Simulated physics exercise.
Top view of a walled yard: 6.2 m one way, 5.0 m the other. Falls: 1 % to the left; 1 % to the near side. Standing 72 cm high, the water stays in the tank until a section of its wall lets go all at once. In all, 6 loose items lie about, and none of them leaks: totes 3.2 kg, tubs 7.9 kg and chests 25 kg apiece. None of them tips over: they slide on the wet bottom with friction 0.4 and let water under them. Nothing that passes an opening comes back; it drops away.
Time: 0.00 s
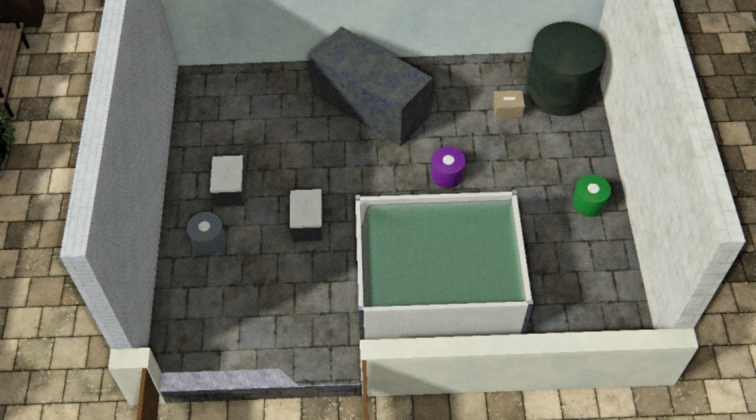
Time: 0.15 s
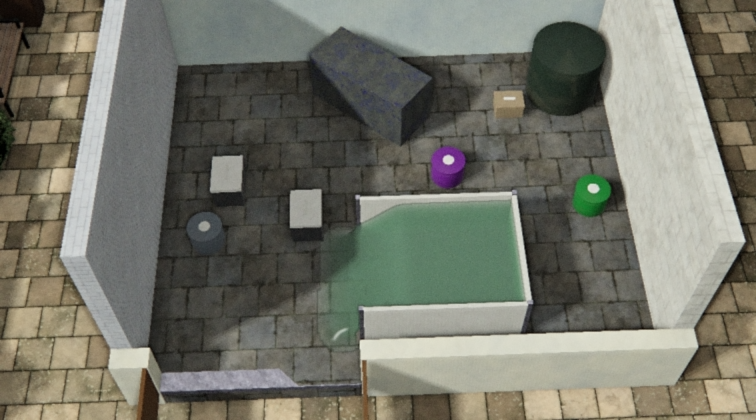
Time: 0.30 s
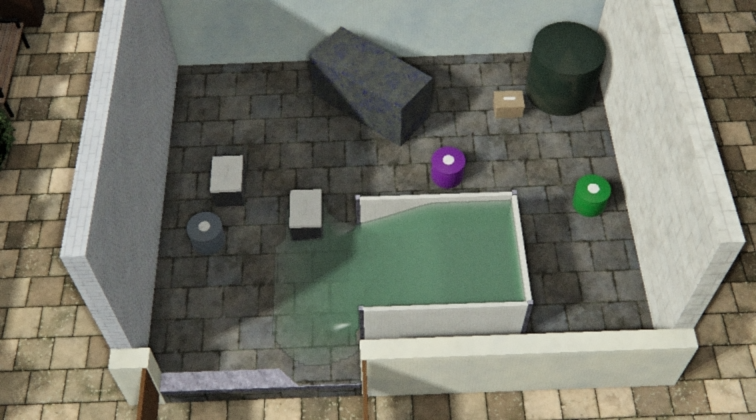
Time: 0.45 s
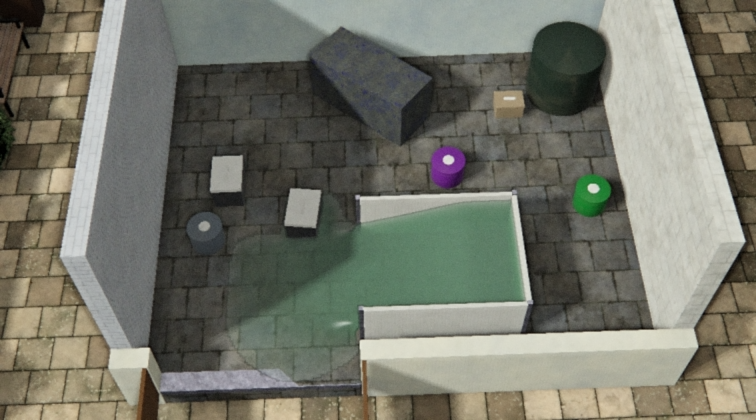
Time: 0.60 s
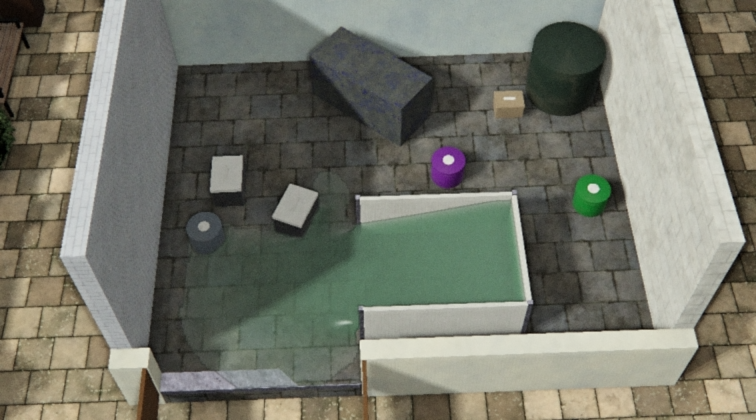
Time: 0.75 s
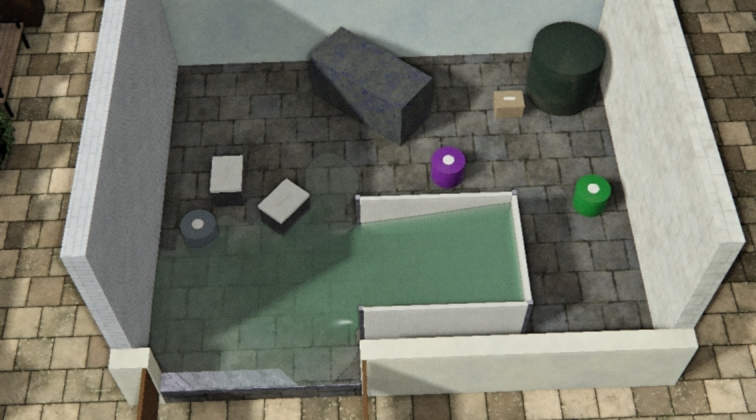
Green water pours left from a white-walled tank across the yard, turning a pale-topped chest.
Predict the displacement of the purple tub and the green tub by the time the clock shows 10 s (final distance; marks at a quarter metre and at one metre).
In the end the purple tub remains nearly in place; the green tub remains nearly in place.
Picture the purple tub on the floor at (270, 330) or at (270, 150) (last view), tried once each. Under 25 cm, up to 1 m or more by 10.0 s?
In that order: It ends far away; it gets carried off.
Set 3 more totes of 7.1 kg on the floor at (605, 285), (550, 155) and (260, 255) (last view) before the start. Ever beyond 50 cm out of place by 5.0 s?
In sequence: Stays within; stays within; goes beyond.
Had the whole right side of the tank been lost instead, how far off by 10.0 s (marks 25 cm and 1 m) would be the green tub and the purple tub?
In that case the green tub winds up well away while the purple tub winds up well away.
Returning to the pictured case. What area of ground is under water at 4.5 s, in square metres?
Close to 18 m2, I'd say.
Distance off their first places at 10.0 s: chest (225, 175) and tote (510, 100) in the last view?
Taken in order, the shifts are 150 cm and 10 cm.
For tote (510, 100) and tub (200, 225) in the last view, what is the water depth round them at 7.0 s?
Close to 2 and 6 centimetres.
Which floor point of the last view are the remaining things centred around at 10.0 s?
Mean position: Approximately (426, 162).
After 2.0 s the purple tub is near (449, 160), 0.0 m from its start, aground; the green tub is near (594, 188), 0.0 m from its start, aground; 0 of 6 are out; 0 afloat.
After 4.5 s the purple tub is near (449, 160), 0.0 m from its start, aground; the green tub is near (594, 188), 0.0 m from its start, aground; 0 of 6 are out; 1 afloat.
After 7.0 s the purple tub is near (454, 161), 0.1 m from its start, aground; the green tub is near (594, 188), 0.0 m from its start, aground; 0 of 6 are out; 1 afloat.
After 10.0 s the purple tub is near (454, 161), 0.1 m from its start, aground; the green tub is near (594, 188), 0.0 m from its start, aground; 0 of 6 are out; 0 afloat.
